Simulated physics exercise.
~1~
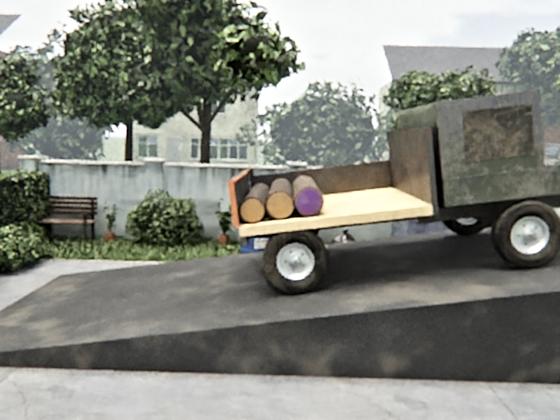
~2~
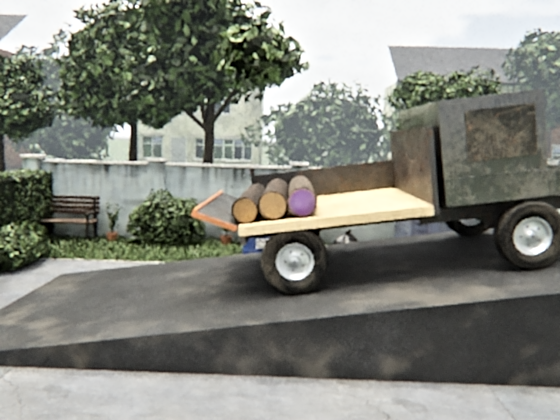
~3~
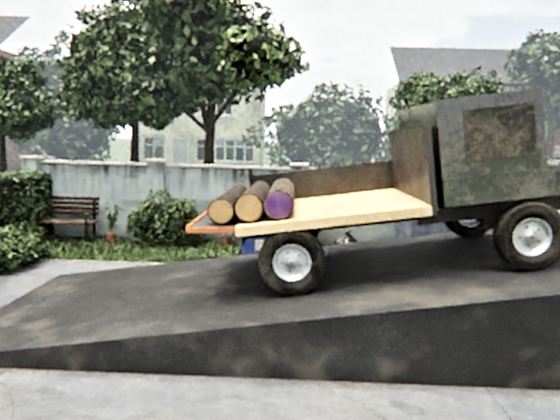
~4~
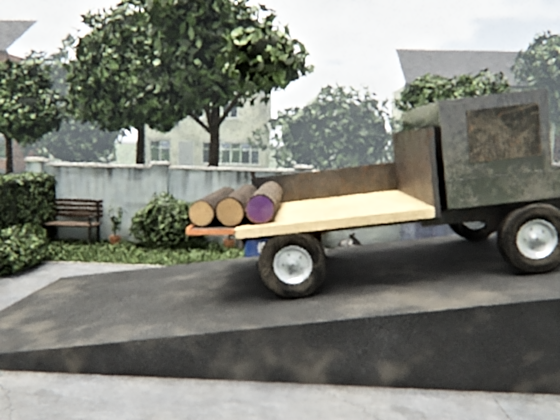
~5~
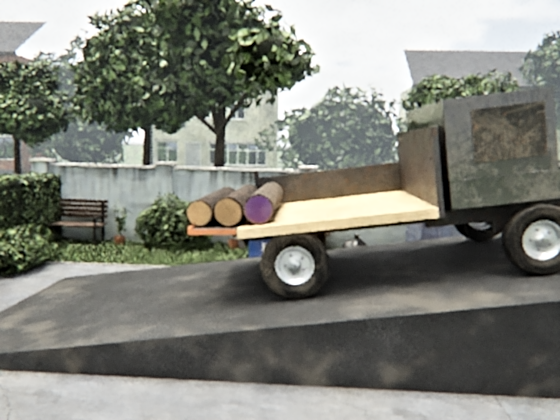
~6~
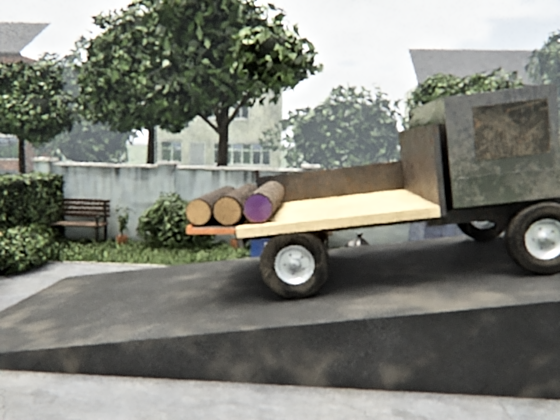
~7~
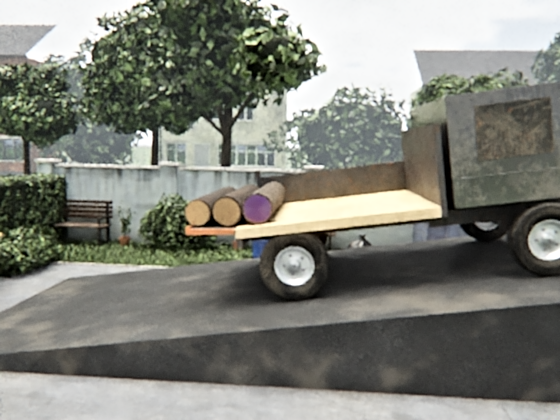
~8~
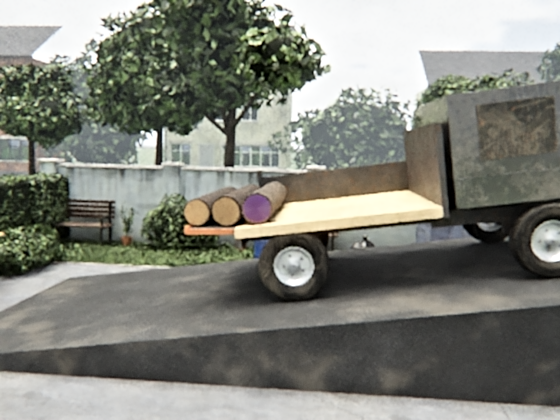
On a sloping road in front of a pale wall, trees and a bench, a dark pick-up stands with its open side in view and its rear end facing left, downhill. Three logs, the right-hand one with a purple face, lie side by side against the raised orange tailgate. The tailgate swings down to the left, and the logs roll after it. It stops almost level with the bed, and the logs shift a little farther left onto it. They come to rest in a row, two brown ones over the lowered tailgate and the purple one still at the end of the bed.
